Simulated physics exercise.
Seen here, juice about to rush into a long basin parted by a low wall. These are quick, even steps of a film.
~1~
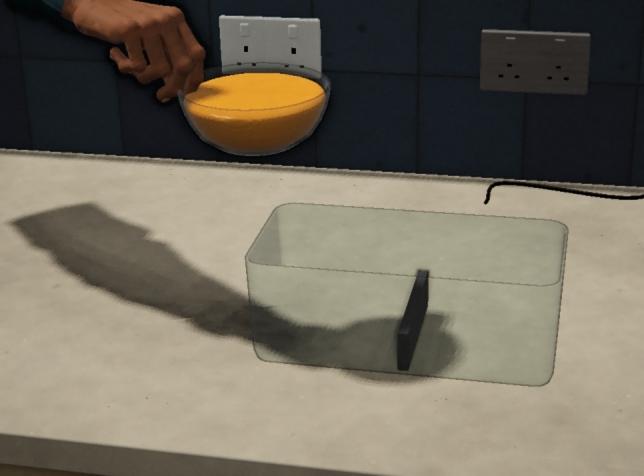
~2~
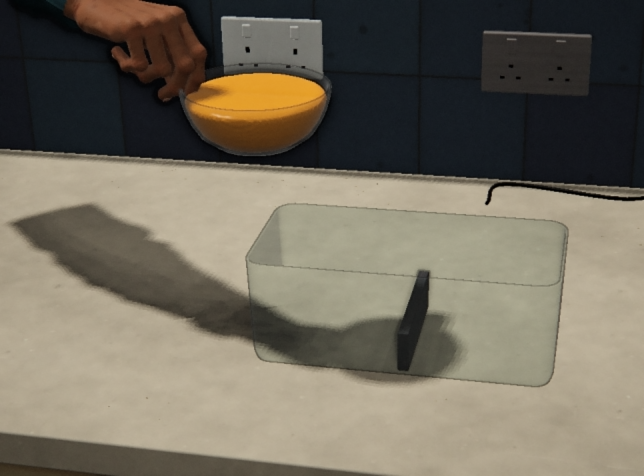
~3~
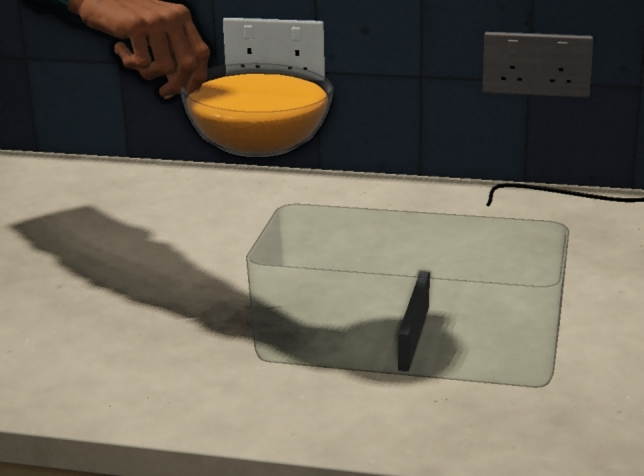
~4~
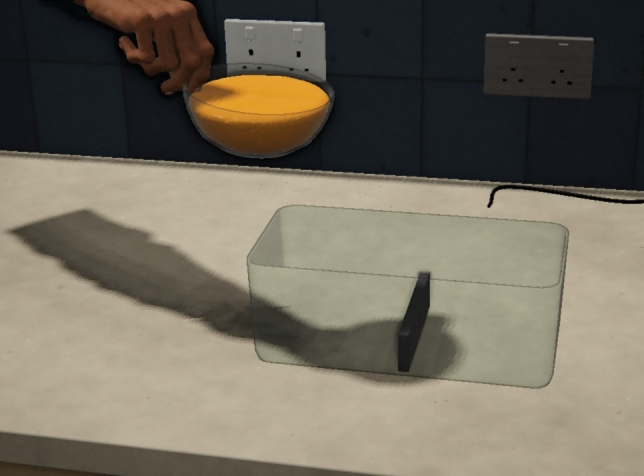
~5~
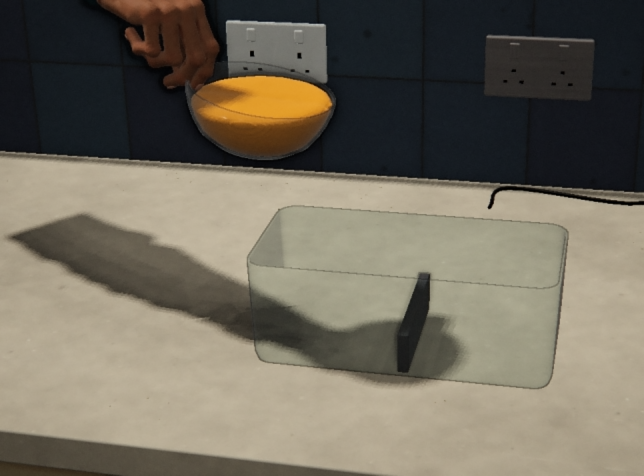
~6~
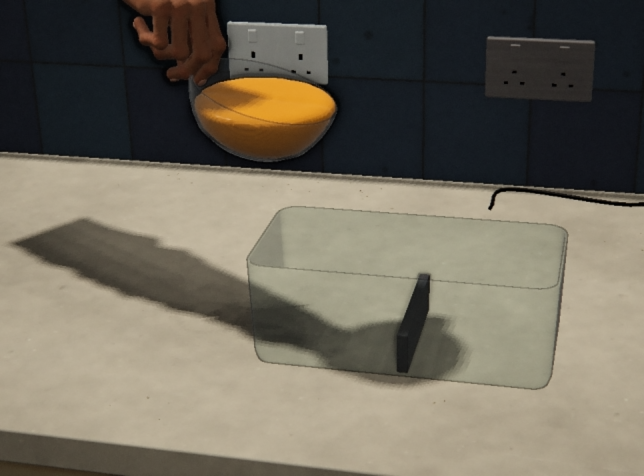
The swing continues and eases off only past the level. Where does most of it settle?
It is the left one.
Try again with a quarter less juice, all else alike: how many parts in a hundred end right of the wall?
Roughly 5 in a hundred.
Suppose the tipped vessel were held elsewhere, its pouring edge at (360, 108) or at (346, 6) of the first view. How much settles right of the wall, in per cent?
In turn 50 and 60 in a hundred.
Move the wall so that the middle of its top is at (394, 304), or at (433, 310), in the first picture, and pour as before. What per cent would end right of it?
The first gives 45 %, the second 5 %.
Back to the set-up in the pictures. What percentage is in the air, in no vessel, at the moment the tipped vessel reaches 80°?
Near 35 %.
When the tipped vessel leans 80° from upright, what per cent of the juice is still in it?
About 15 per cent.
A moment on, the tilt is 80° and 17 per cent is still to pour, 39 is left of the wall and 8 right of it.
Next, the tilt is 114° and 0 per cent is still to pour, 87 is left of the wall and 11 right of it.
Then the tilt is 118° and 0 per cent is still to pour, 85 is left of the wall and 14 right of it.
Later the tilt is 118° and 0 per cent is still to pour, 85 is left of the wall and 14 right of it.
At rest 85 per cent lies left of the wall, 14 right of it and 1 outside.
